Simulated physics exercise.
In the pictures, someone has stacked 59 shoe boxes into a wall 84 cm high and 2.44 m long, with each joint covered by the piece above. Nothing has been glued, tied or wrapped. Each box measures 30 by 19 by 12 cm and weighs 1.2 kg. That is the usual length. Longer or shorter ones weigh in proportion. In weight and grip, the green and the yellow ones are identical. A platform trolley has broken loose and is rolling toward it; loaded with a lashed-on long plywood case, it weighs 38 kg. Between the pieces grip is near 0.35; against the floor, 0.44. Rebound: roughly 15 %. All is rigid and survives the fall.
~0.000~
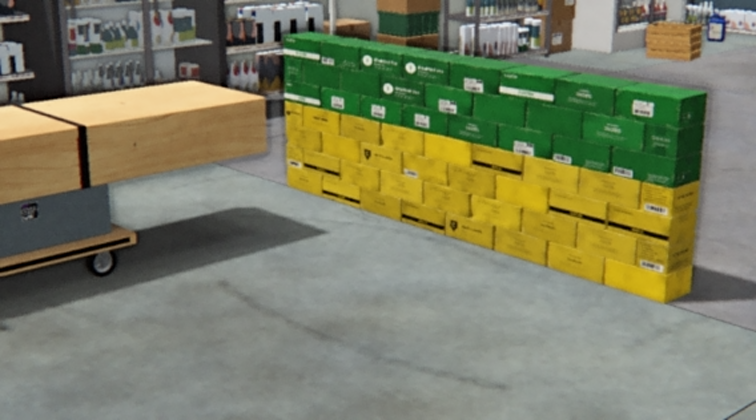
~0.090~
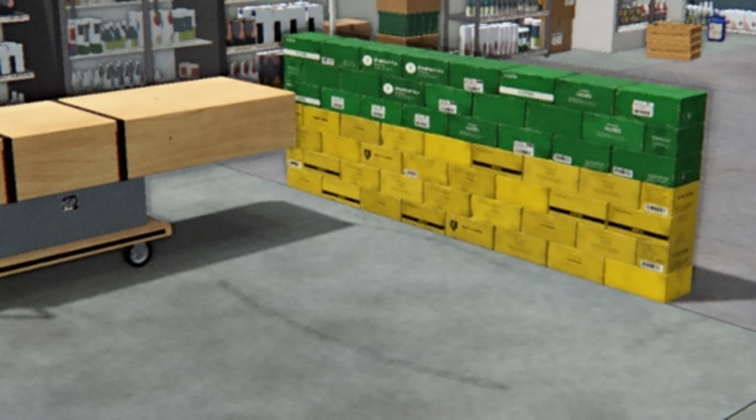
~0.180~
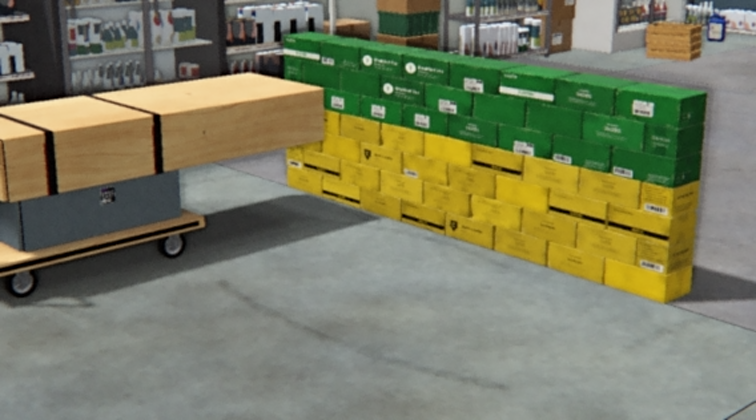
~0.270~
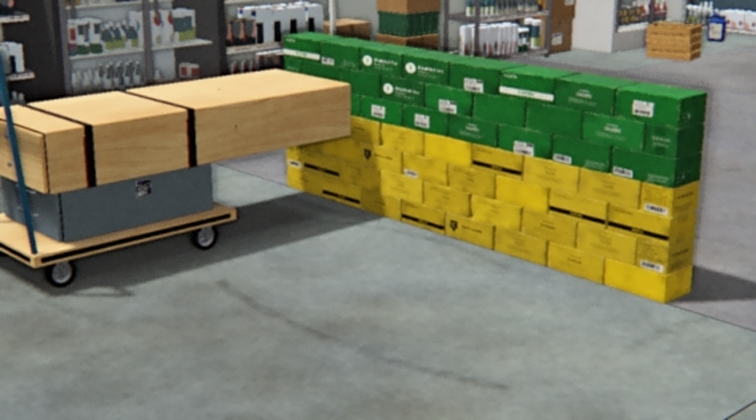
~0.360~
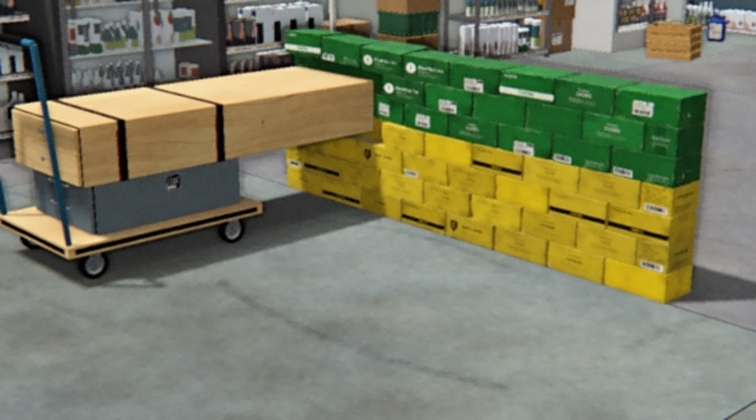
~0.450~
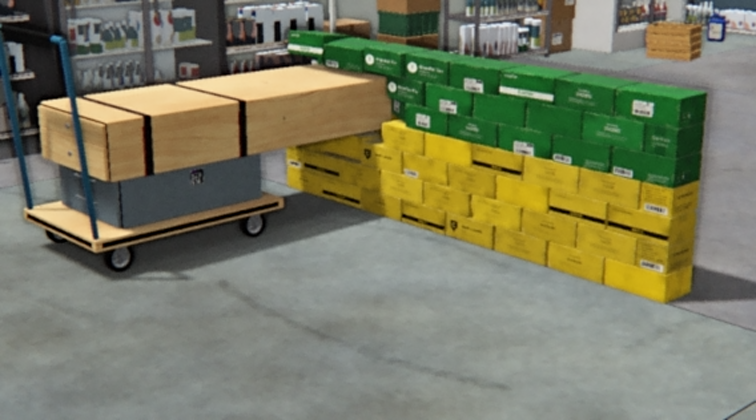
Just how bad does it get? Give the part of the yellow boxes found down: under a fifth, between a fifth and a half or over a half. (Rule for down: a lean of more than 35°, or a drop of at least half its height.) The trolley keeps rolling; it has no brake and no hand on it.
The loss is minor, below a fifth.
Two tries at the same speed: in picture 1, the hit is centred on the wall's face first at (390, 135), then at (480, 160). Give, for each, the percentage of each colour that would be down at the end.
Down by colour - yellow: 20%, then 20%; green: 40%, then 50%.
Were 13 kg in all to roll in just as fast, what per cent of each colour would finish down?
Share down - yellow: 10; green: 40 (per cent).
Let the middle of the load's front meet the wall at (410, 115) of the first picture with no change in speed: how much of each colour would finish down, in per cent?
That would leave yellow at 10 % and green at 50 %.
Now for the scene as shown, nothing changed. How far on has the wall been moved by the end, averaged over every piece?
Average: Roughly 25 cm.
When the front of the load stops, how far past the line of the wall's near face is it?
Something like 110 cm.
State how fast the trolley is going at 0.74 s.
It is moving at around 1.2 m/s.
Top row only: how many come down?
The count is 2.
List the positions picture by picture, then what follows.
In the first picture (we follow the side turned to the camera), load (256, 116) 61 cm short of the wall; top yellow box (320, 121); top green box (526, 88); no piece has moved.
Load (286, 111) 44 cm short of the wall; top yellow box (320, 121), in the second picture.
Load (315, 106) 26 cm short of the wall; top yellow box (320, 121), in the third picture.
Load (342, 101) 9 cm short of the wall, in the fourth picture.
Load (365, 97) 7 cm into the wall's line; steepest lean 4°, the box at (381, 62); 12 stirred so far, in the fifth picture.
Load (383, 94) 19 cm into the wall's line; top green box (526, 88); 15 stirred so far, in the sixth picture.
Around 0.74 s, load 57 cm past the wall's line, still rolling; 3 of the 34 yellow boxes down (8 of 59 in all colours); top yellow box tipped 65°, 31 cm lower.
Around 1.22 s, load 1.02 m past the wall's line, still rolling; 3 of the 34 yellow boxes down (10 of 59 in all colours); top yellow box on its side.
Finally (2.8 s), load 1.11 m past the wall's line, stopped; 3 of the 34 yellow boxes down (12 of 59 in all colours); top yellow box on its side; top green box unmoved. That is 9 per cent. Seen by the last camera, middles, top yellow box near (412, 159), top green box near (540, 85).
